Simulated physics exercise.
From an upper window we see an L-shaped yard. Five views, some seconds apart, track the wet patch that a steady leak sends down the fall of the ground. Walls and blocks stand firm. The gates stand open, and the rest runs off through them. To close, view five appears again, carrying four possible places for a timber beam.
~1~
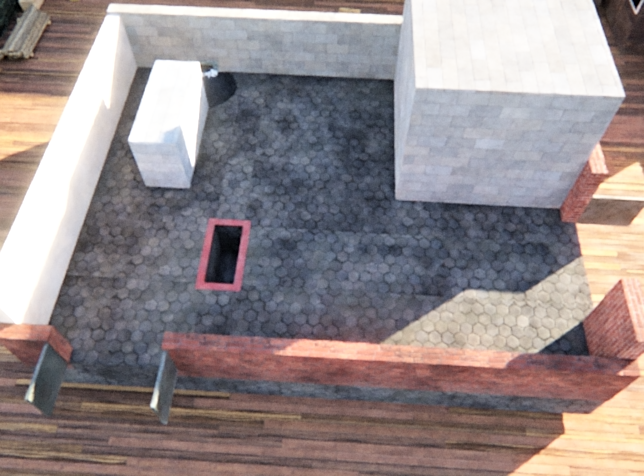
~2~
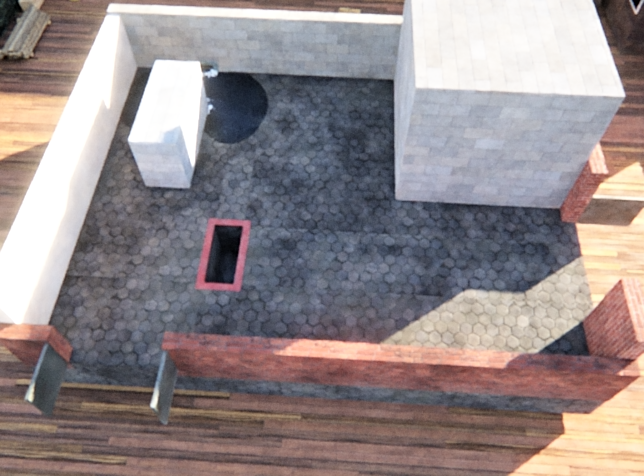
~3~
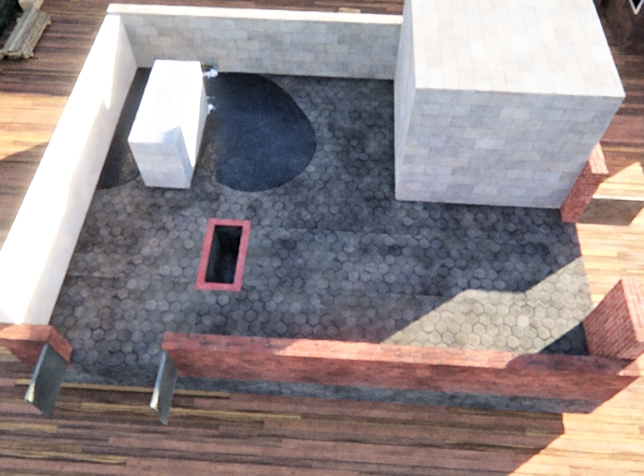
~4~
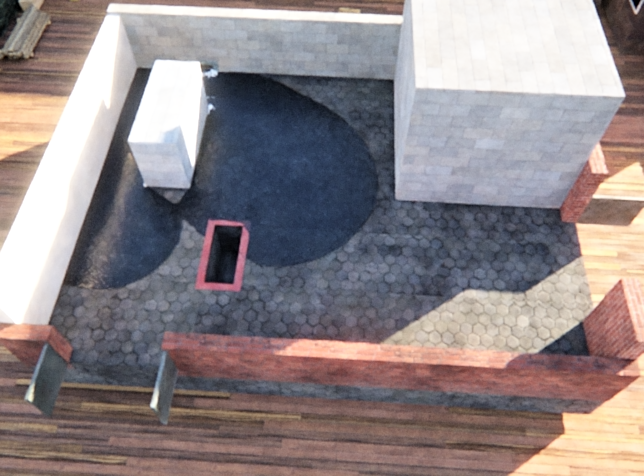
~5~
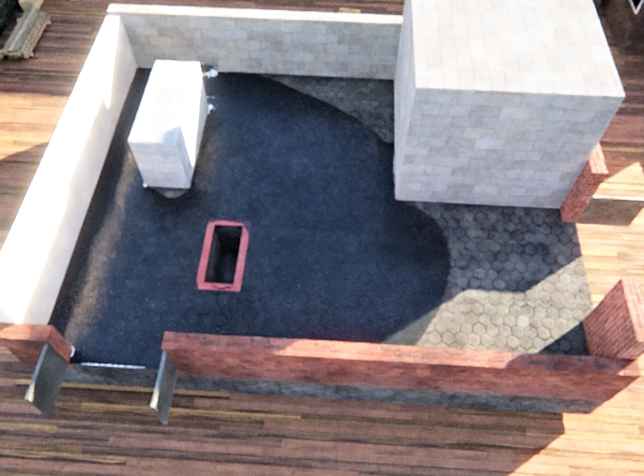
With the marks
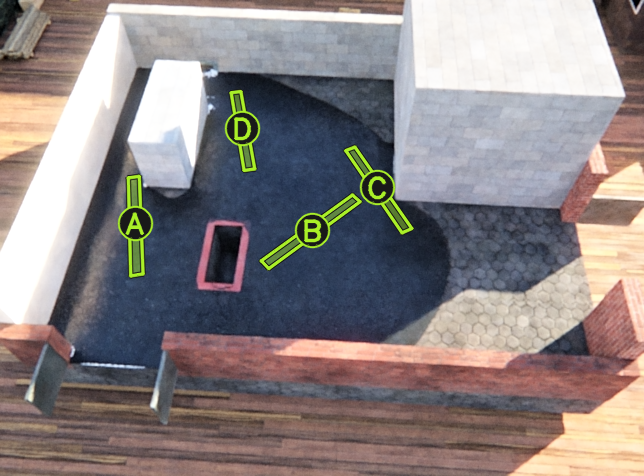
Dark water spreads from beside the pale block at the upper left of a walled, paved yard, widening rightward and appearing along the left wall. It advances toward the viewer around the block, reaches the red-rimmed gully, then surrounds it and covers most of the paving, reaching the front brick wall.
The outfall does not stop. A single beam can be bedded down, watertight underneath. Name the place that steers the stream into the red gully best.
The answer is place B.
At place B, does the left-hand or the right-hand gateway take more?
The left gate.
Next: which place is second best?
That would be D.
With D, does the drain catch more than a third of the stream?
No.
On the marked copy, A from (133, 177) to (136, 274); B from (264, 264) to (356, 198); C from (350, 148) to (406, 230); D from (236, 92) to (249, 169).
With A, about 14 % of the stream runs into the red gully, about 81 % out by the gates.
With B, about 35 % of the stream runs into the red gully, about 56 % out by the gates.
With C, about 14 % of the stream runs into the red gully, about 79 % out by the gates.
With D, about 23 % of the stream runs into the red gully, about 68 % out by the gates.
